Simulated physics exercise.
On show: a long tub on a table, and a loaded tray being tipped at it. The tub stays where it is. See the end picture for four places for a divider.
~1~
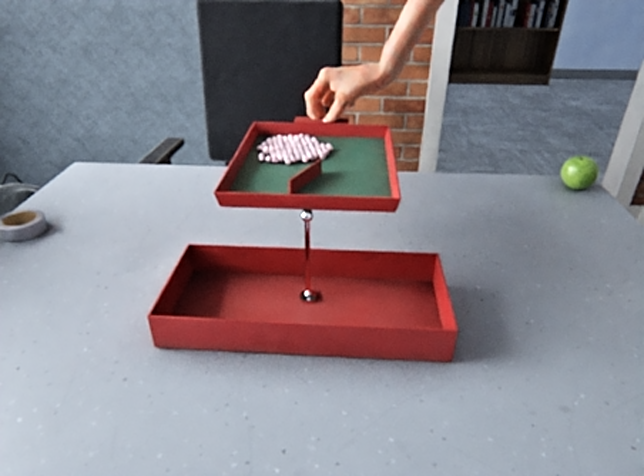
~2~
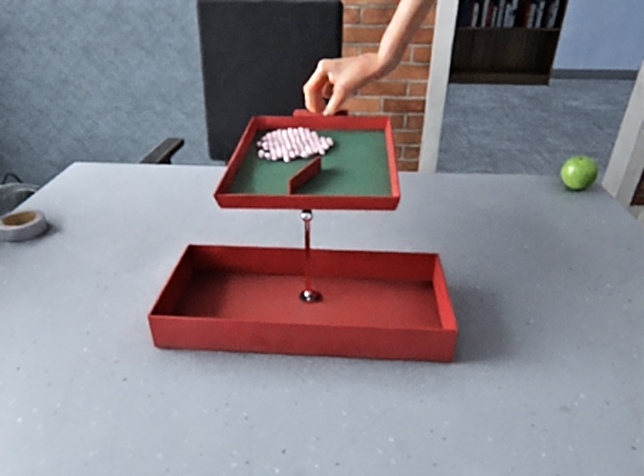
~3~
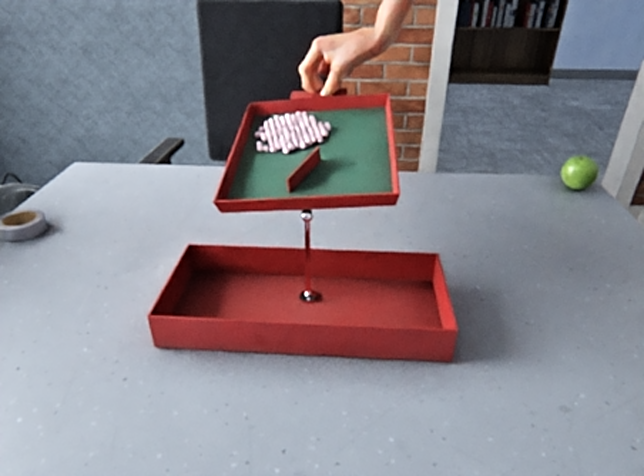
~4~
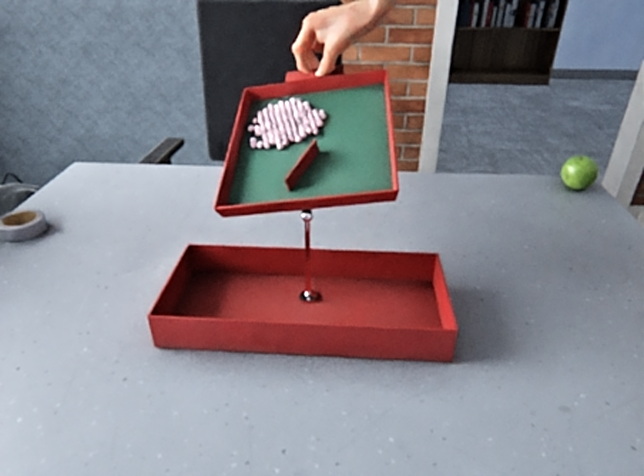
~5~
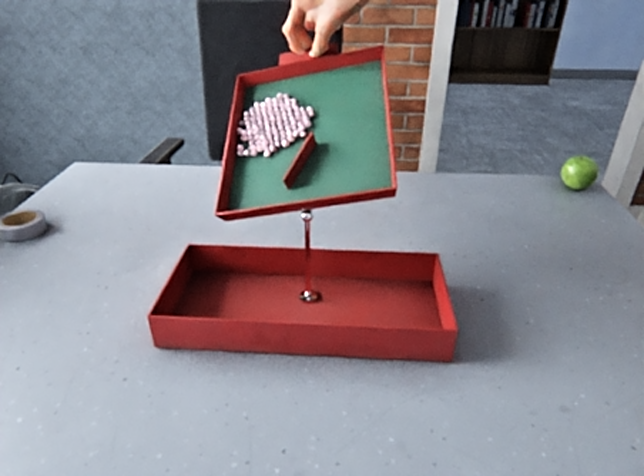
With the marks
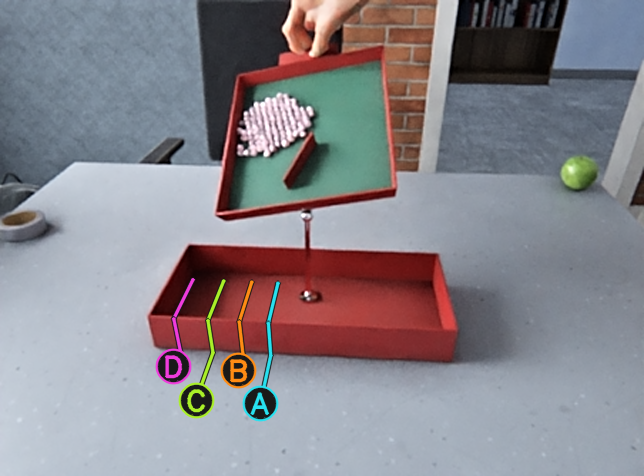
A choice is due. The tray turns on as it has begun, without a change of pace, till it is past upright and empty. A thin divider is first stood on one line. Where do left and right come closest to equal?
C beats the others.
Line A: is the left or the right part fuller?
The left side.
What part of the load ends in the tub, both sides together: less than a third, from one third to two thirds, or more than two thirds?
About that: More than two thirds.
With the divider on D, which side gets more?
More lands on the right.
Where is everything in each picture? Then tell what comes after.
In the first frame, corners of the pouring end (219, 191) and (396, 196), level; middle of the load (295, 149), sugar pearls.
In the second frame, corners of the pouring end (218, 193) and (396, 195), barely tipped; fin from (289, 180) to (320, 155).
In the third frame, corners of the pouring end (218, 199) and (395, 191), a little tipped; front corners of the tub (148, 316) and (457, 330).
In the fourth frame, corners of the pouring end (218, 205) and (394, 188), clearly tipped; far corners (247, 90) and (384, 71).
In the fifth frame, corners of the pouring end (219, 211) and (392, 185), clearly tipped; the left corner sinks clearly lower.
On the marked copy, line A crosses the front rim at (268, 322); line B crosses the front rim at (239, 320); line C crosses the front rim at (208, 319); line D crosses the front rim at (174, 317).
For line A, of what is caught, almost all on the left of the divider, just a few on the right.
For line B, of what is caught, almost all on the left of the divider, about a tenth on the right.
For line C, of what is caught, roughly a third on the left of the divider, roughly two thirds on the right.
For line D, of what is caught, just a few on the left of the divider, almost all on the right.
